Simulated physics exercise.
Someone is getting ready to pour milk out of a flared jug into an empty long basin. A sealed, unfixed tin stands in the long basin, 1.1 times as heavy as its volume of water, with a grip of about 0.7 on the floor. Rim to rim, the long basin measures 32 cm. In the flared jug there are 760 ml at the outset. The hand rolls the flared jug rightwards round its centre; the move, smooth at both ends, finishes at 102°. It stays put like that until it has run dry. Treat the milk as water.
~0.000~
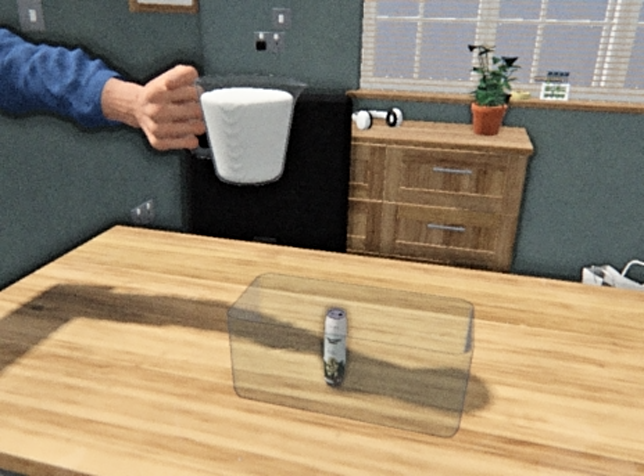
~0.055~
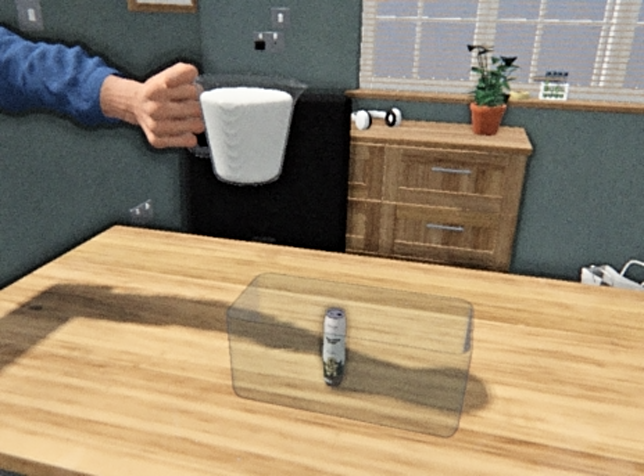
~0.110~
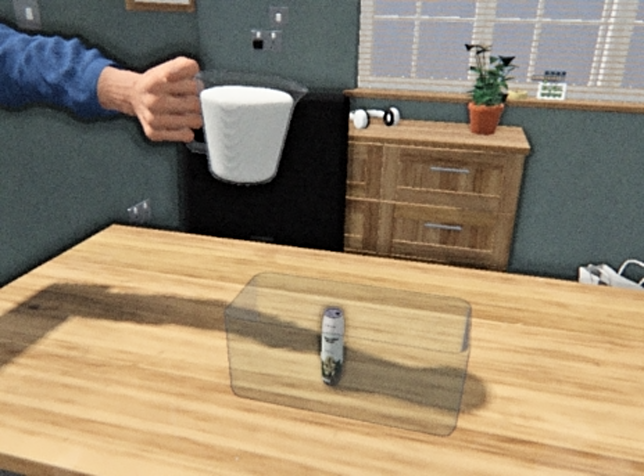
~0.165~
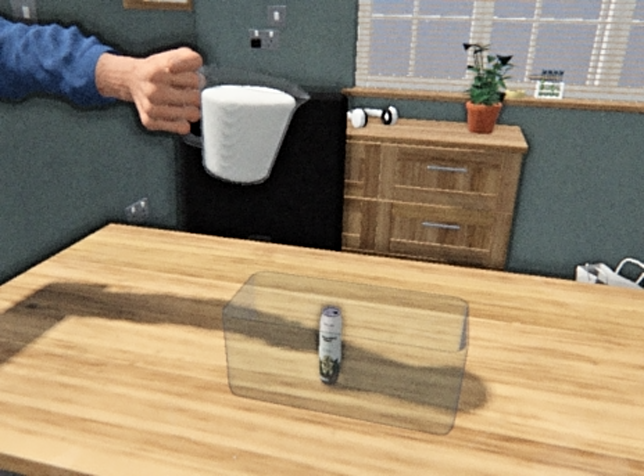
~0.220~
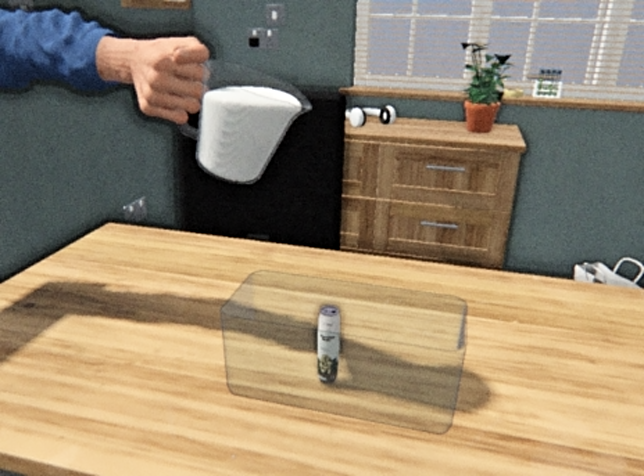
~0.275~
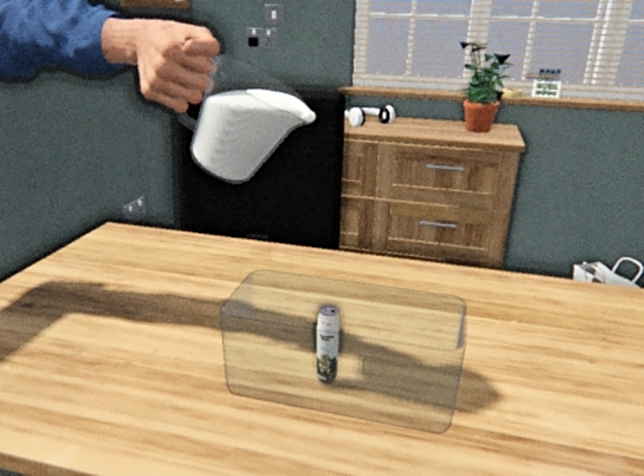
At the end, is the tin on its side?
My bet is it never capsizes.
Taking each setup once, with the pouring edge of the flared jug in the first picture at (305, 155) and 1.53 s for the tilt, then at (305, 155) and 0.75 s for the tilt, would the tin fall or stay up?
Run one: It does not tip. Run two: It tumbles.
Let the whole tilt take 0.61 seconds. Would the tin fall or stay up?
In that case the tin stays vertical.
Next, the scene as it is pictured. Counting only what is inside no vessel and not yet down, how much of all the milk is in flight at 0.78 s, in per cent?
Roughly 26 per cent.
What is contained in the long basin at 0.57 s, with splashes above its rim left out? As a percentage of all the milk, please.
Close to 10 in a hundred.
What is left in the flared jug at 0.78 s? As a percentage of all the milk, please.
10 in a hundred, give or take.
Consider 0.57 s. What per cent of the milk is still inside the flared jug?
At that time about 52 in a hundred parts are still held.
After 0.57 s the tilt is 88° and 52 per cent is still to pour; the tin stands where it began.
After 0.78 s the tilt is 102° and 10 per cent is still to pour; the tin stands where it began.
After 1.01 s the tilt is 102° and 0 per cent is still to pour; the tin stands where it began.
After 1.25 s the tilt is 102° and 0 per cent is still to pour; the tin stands where it began.
In the end the tin stands where it began.
